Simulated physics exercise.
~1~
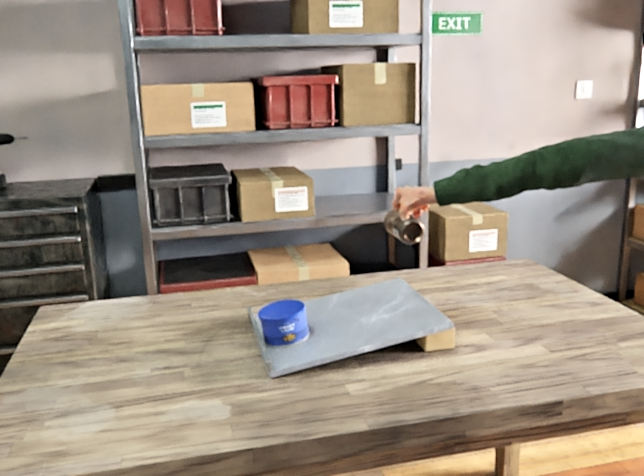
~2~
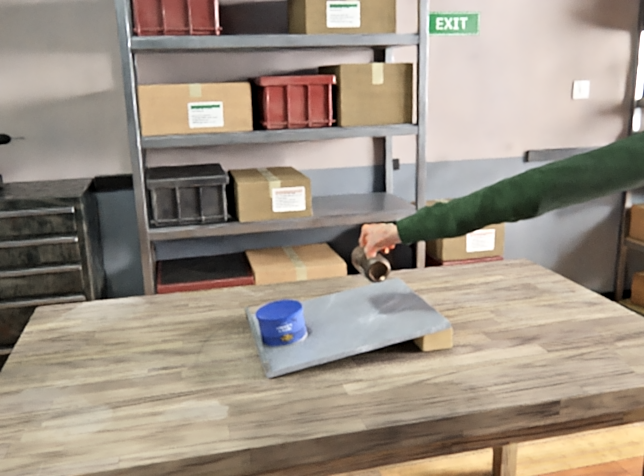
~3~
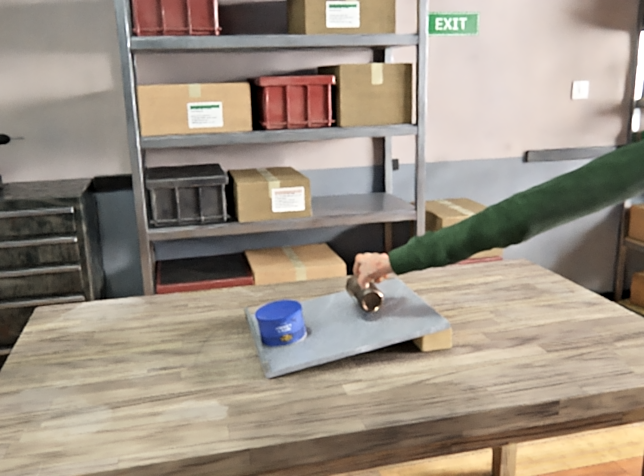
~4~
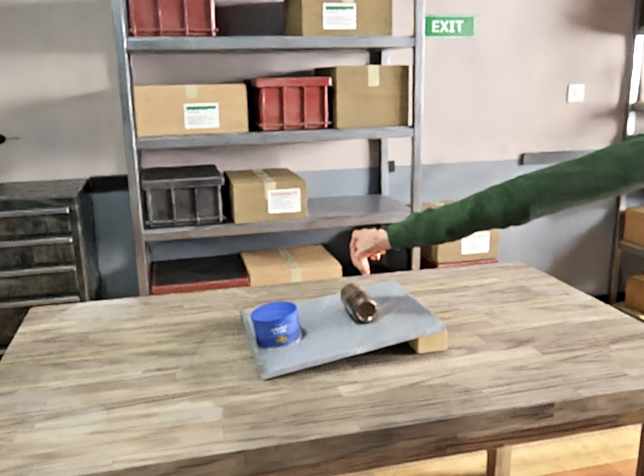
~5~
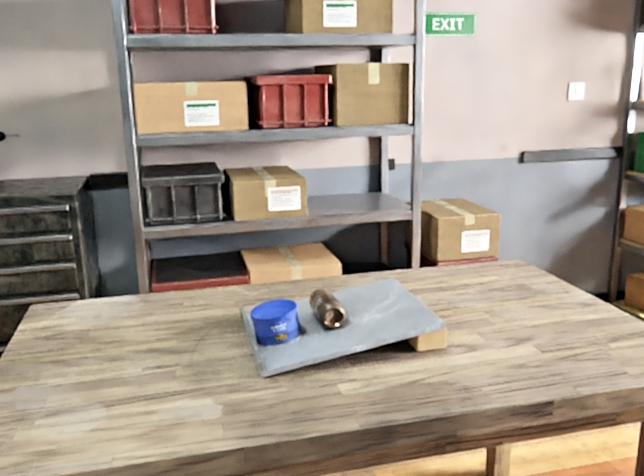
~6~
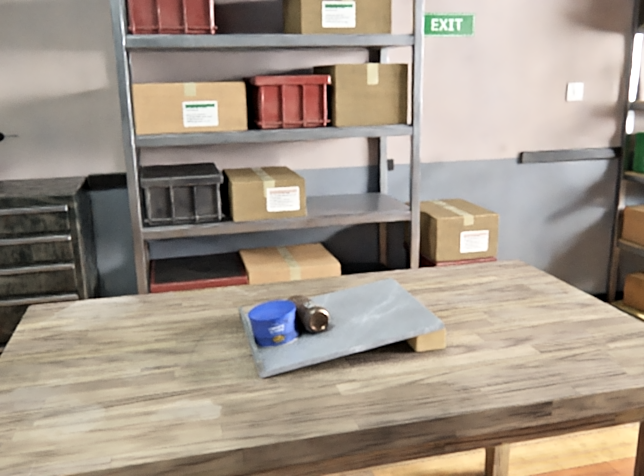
Brown can rolling down a sloping grey board after a green-sleeved hand lays it down, ending up beside a blue tub.
